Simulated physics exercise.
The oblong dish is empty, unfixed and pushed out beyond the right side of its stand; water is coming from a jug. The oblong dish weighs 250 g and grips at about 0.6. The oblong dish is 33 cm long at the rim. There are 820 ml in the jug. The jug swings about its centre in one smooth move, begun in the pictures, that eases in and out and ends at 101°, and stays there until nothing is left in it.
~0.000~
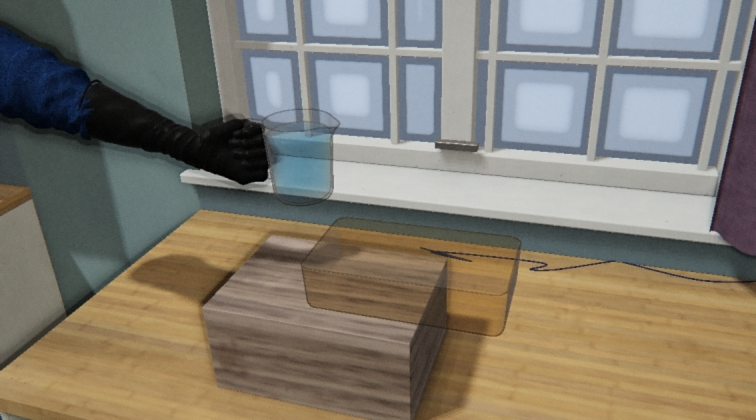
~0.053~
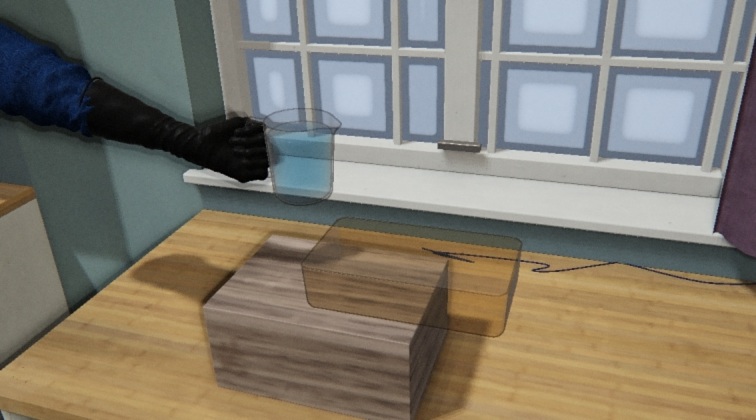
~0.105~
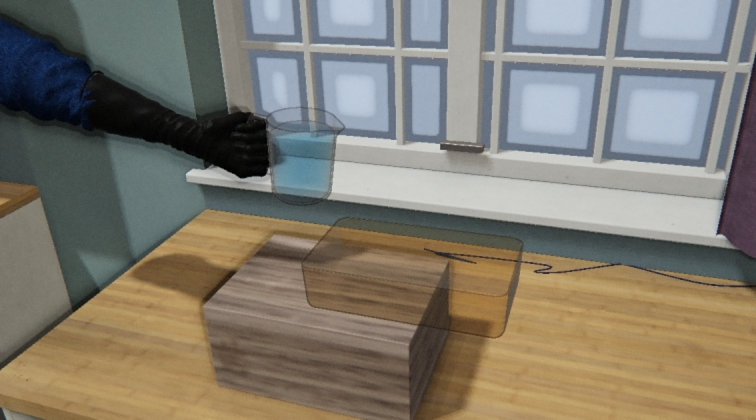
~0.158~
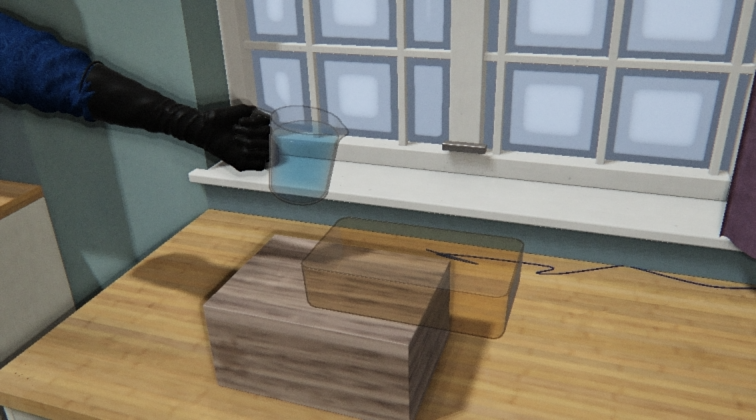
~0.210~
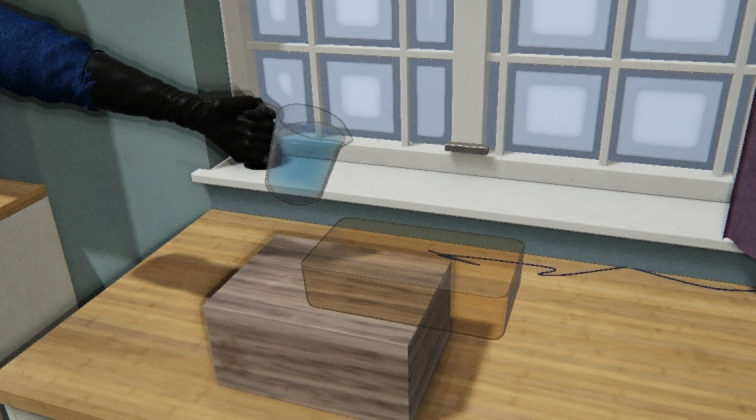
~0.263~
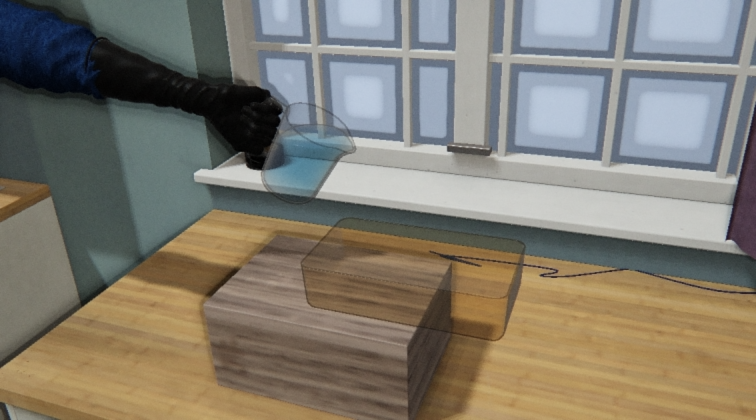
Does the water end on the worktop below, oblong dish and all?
This oblong dish stays put.
After 0.55 s the tilt is 88° and 63 per cent is still to pour; the oblong dish lies level with 13 per cent in it.
After 0.75 s the tilt is 101° and 20 per cent is still to pour; the oblong dish lies level with 60 per cent in it.
After 0.97 s the tilt is 101° and 4 per cent is still to pour; the oblong dish lies level with 89 per cent in it.
After 1.21 s the tilt is 101° and 0 per cent is still to pour; the oblong dish lies level with 96 per cent in it.
In the end the oblong dish lies level with 97 per cent in it.
